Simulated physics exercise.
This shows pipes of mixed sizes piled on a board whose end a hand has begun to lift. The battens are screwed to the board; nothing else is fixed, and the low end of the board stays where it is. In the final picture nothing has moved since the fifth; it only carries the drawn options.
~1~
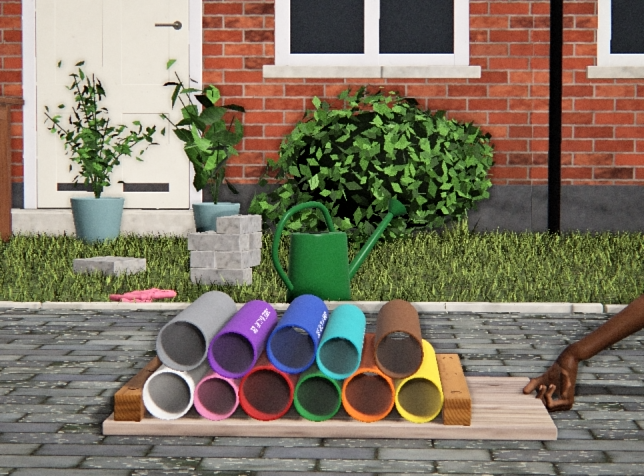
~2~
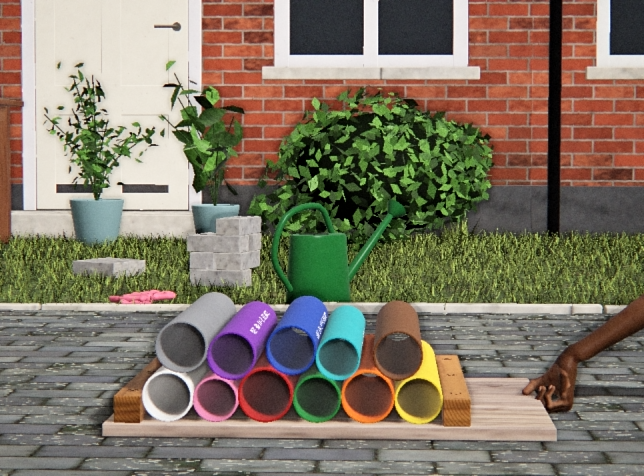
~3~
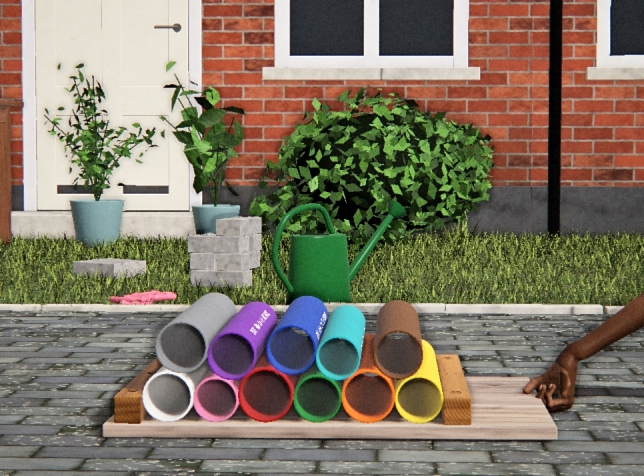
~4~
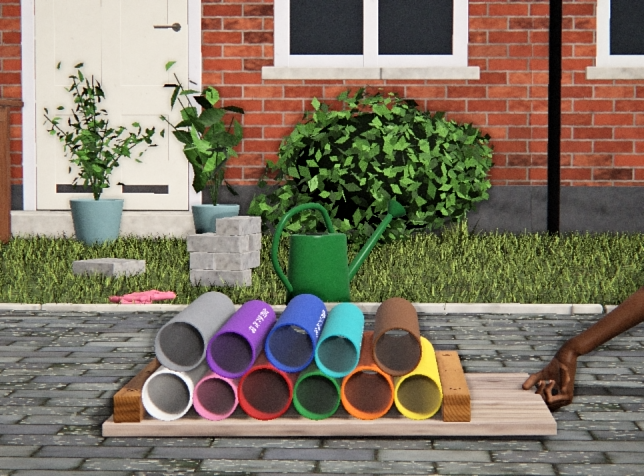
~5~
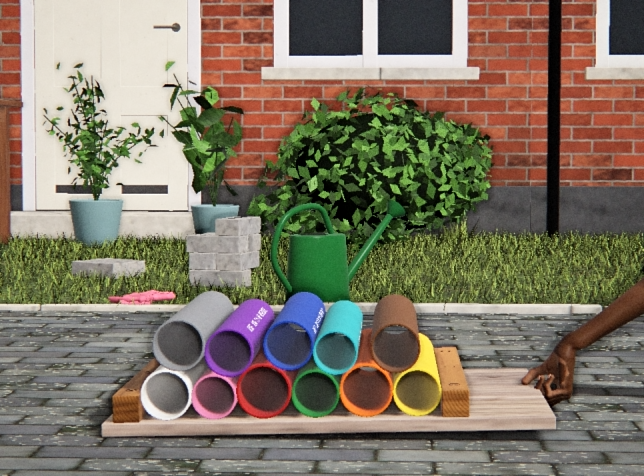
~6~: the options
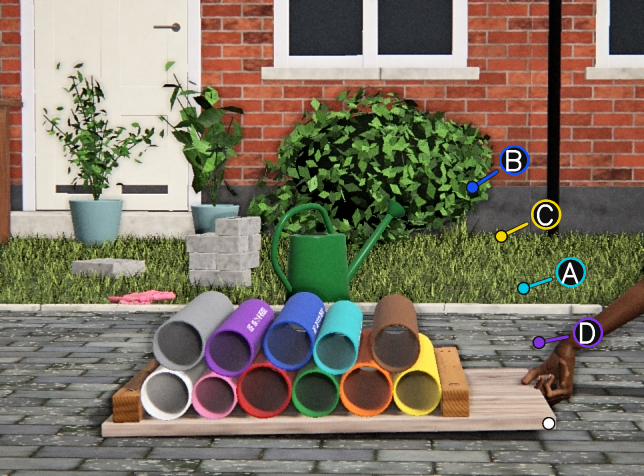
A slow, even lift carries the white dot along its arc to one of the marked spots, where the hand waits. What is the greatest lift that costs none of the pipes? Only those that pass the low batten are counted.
D is the limit.
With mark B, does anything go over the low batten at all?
At B: Yes.
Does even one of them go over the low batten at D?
No, at D.
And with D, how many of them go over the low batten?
It comes to none.
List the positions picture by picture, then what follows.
In the first frame, white pipe (168, 395); pink pipe (216, 398); red pipe (266, 394).
In the second frame, red pipe (265, 395); green pipe (317, 399).
In the third frame, board (335, 392); orange pipe (368, 396); yellow pipe (419, 399); grey pipe (182, 347).
In the fourth frame, board (334, 390); white pipe (167, 395); pink pipe (215, 398).
In the fifth frame, board (333, 387); white pipe (166, 395); pink pipe (214, 397).
On the marked copy, A at (524, 288); B at (472, 188); C at (501, 236); D at (539, 342); the white dot at (549, 424).
Following D. Soon after the start, board at 11°.
Later, board at 12°.
In the end, board at 12°, none over the low batten.
As for the rest, A one over the low batten (grey); B four over the low batten (purple, grey, turquoise, blue); C two over the low batten (purple, grey).
